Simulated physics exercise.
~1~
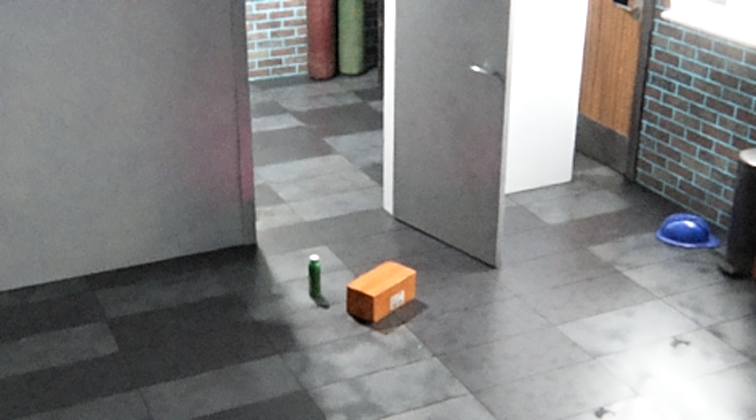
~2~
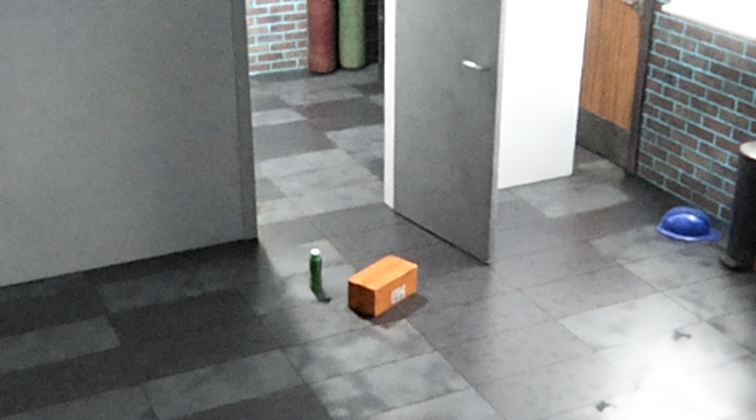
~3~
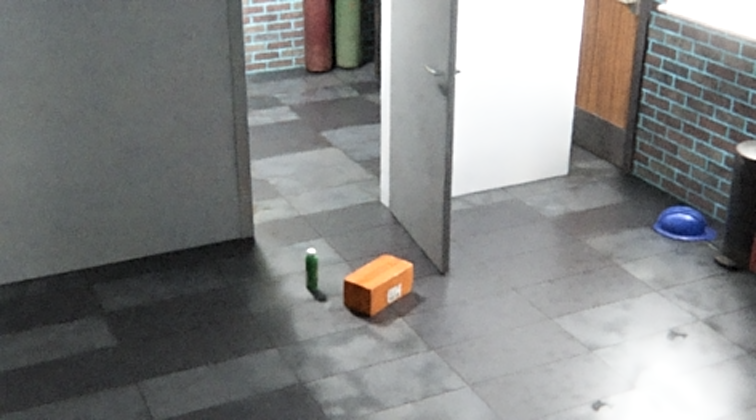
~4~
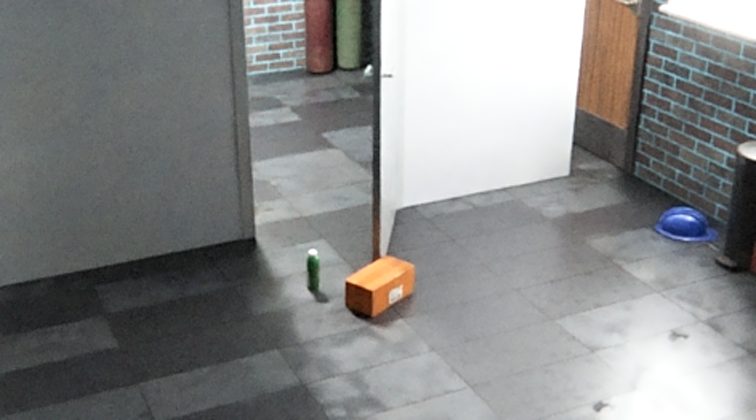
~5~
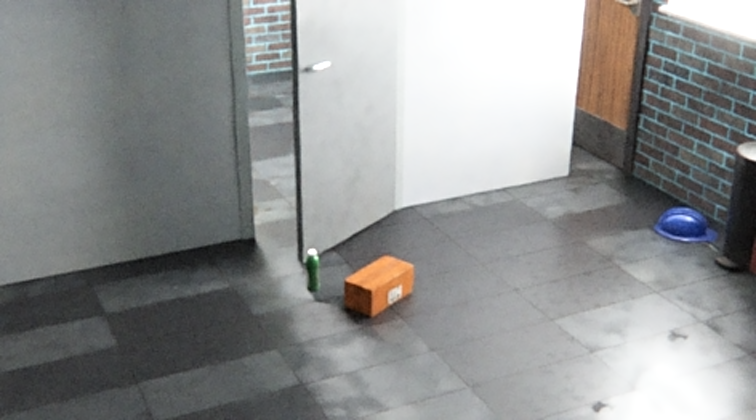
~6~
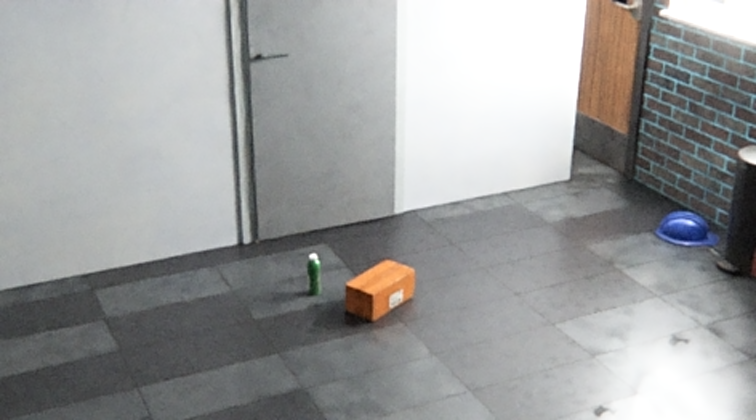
In a room with a dark tiled floor, an open grey door swung steadily around past a green bottle and an orange box on the floor, touching neither, and ended up shut in its frame with both still in place.
